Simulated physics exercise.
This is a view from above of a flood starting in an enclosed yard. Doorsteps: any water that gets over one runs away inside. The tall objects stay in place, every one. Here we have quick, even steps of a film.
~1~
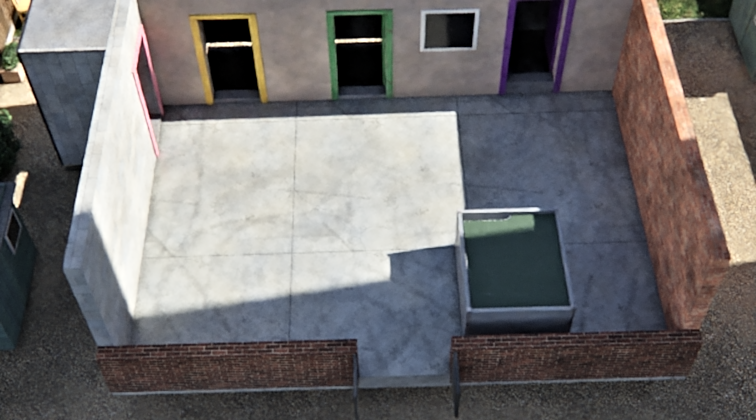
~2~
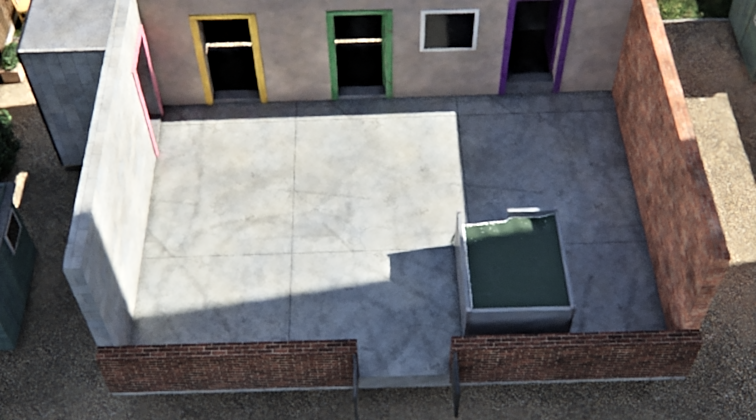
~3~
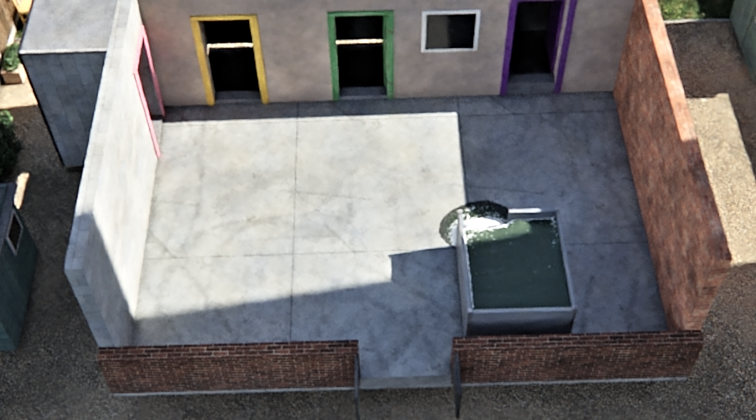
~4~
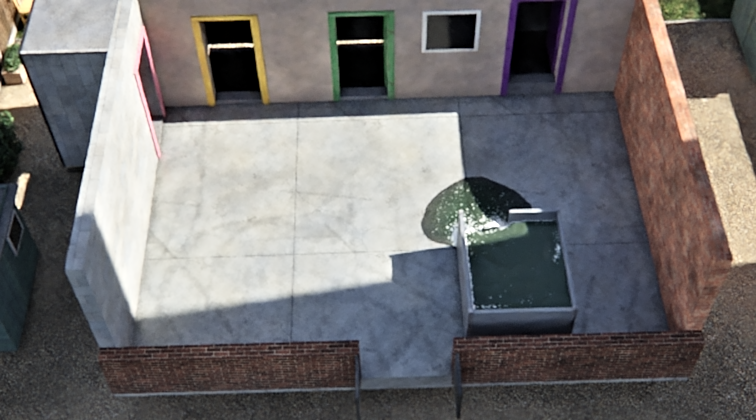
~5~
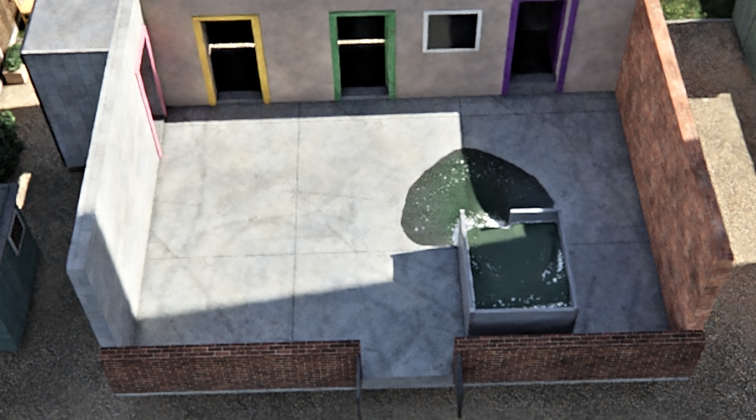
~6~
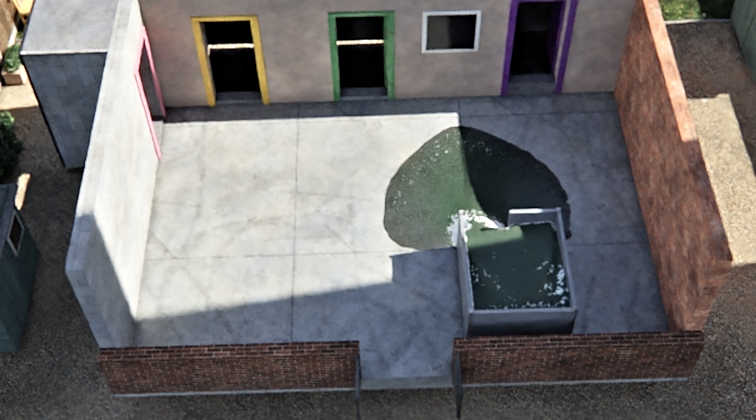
A walled yard with coloured doorways lay still around an open tank of dark green water, then water poured out through the tank's far side and spread across the concrete in a widening dark pool.
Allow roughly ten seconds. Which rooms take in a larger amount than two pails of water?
In the end, the green door takes in more; the purple door takes in no more; the yellow door takes in no more; the pink door takes in more.
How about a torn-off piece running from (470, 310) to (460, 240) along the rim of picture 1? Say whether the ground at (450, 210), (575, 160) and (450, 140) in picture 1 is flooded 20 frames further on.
Taken in turn they're unwetted, unwetted and unwetted.
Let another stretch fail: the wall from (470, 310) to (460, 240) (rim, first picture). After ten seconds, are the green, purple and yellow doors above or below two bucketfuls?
Result - green: Below the limit; purple: Below the limit; yellow: Above the limit.
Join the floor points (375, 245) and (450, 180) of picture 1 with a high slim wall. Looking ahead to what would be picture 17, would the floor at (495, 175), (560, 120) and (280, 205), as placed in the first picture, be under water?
Taking the points in turn, they are inundated, inundated and high and dry.
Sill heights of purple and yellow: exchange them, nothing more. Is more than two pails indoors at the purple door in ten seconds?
Well, the way I see it, the purple door lets through more.
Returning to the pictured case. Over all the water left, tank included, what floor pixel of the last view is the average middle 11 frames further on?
The balance point is around (477, 214).
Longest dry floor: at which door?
It's the pink one.
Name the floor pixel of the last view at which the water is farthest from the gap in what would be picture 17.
Point: (242, 106) in the last picture's pixels.
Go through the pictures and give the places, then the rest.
The first frame shows the open tank at (514, 261) is whole and still.
In the second frame, water pours out on the open tank's far side and has run to a hidden place.
In the third frame, water pours out on the open tank's far side and has run to (490, 206).
In the fourth frame, the front is at (464, 182), out from the gap on the open tank's far side.
In the fifth frame, water pours out on the open tank's far side and has run to (456, 154).
In the sixth frame, the front is at (450, 132), out from the gap on the open tank's far side.
A moment on, water covers 30 % of the floor; the green door wet at the sill, nothing in, the purple door wet at the sill, nothing in, the yellow door not reached, the pink door not reached.
Next, water covers 40 % of the floor; the green door over two buckets in, the purple door wet at the sill, nothing in, the yellow door wet at the sill, nothing in, the pink door not reached.
Then, water covers 45 % of the floor; the green door over two buckets in, the purple door wet at the sill, nothing in, the yellow door wet at the sill, nothing in, the pink door under two buckets in.
Later, water covers 65 % of the floor; the green door over two buckets in, the purple door wet at the sill, nothing in, the yellow door wet at the sill, nothing in, the pink door far over two buckets in.
In the end, water covers 80 % of the floor; the green door over two buckets in, the purple door wet at the sill, nothing in, the yellow door wet at the sill, nothing in, the pink door far over two buckets in.
